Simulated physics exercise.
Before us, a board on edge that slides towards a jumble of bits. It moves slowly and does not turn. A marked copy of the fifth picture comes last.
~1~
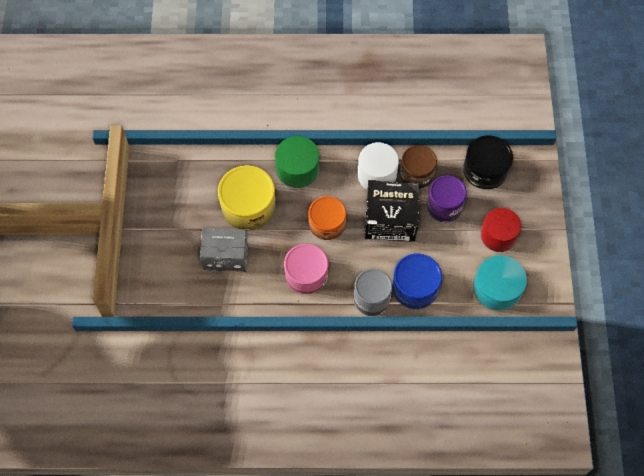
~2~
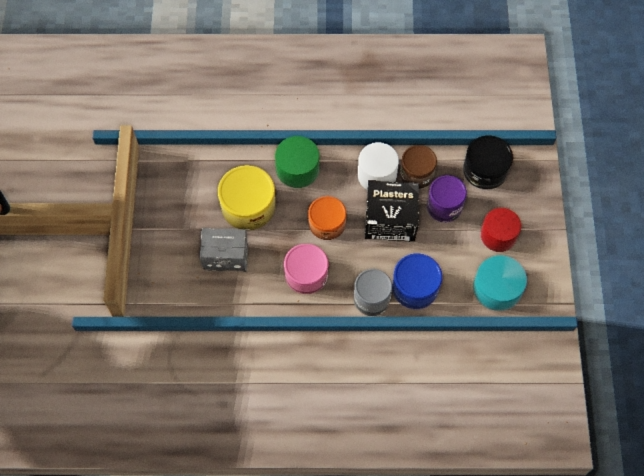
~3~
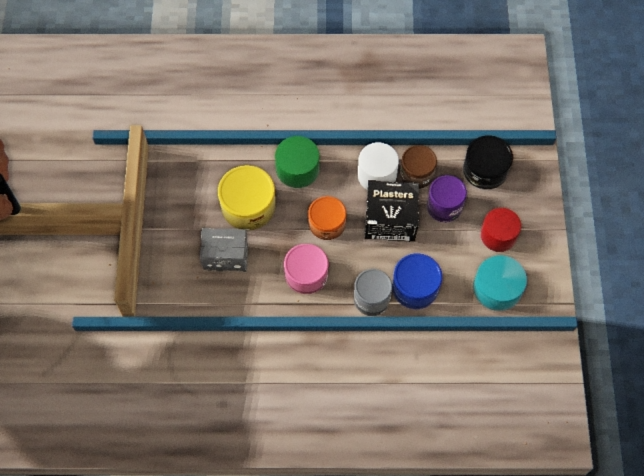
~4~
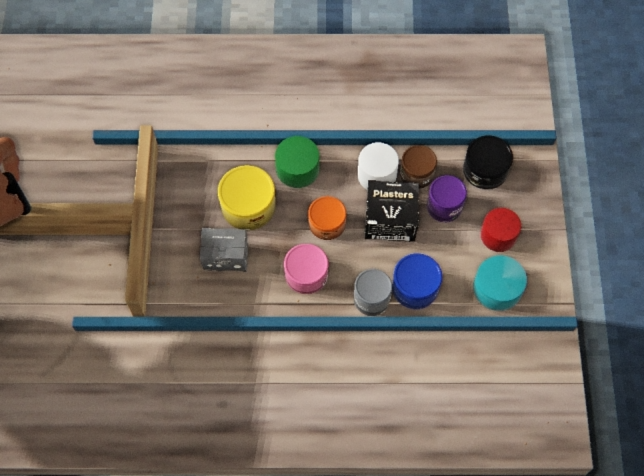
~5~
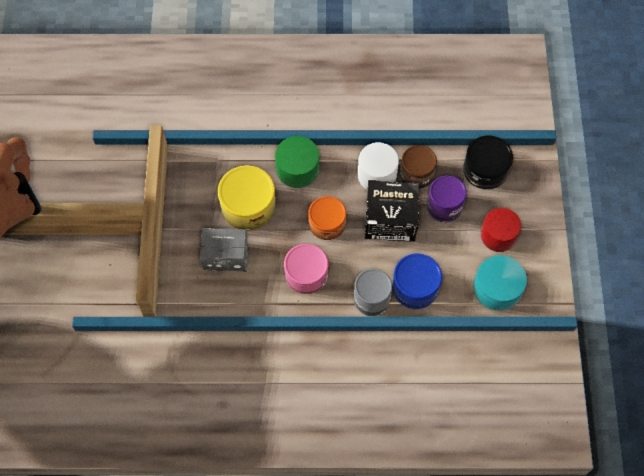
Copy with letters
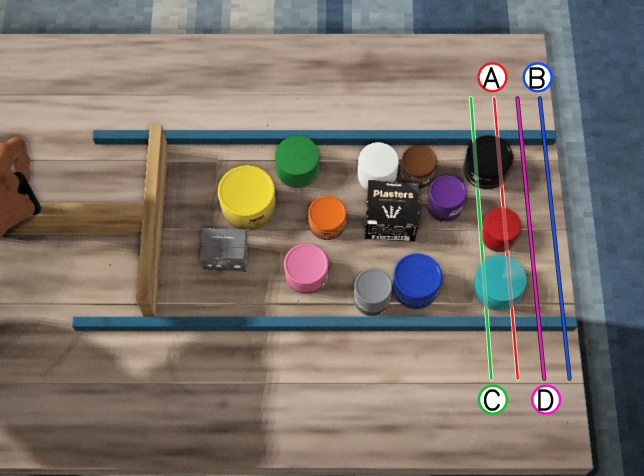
Wooden pusher board sliding slowly right between blue rails towards colourful round tubs and two small boxes, which stay still.
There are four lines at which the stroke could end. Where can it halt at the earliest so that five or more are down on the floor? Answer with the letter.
Stop at C.
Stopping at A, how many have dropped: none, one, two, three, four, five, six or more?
Six or more.
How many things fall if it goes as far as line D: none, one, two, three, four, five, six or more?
By then, six or more.
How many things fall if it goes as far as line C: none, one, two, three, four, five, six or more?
By then, six or more.
On the copy, A at (505, 230); B at (554, 230); C at (481, 230); D at (530, 230).
On C. First, board (269, 209); green pot (308, 157); pink tub (342, 274).
Then, board (389, 209); black jar (539, 157); turquoise tin (550, 286).
Finally, board (481, 209); purple jar over the edge; black jar over the edge; seven fallen.
By contrast, A drops ten, but is farther than needed; B drops fourteen, but is farther than needed; D drops ten, but is farther than needed.
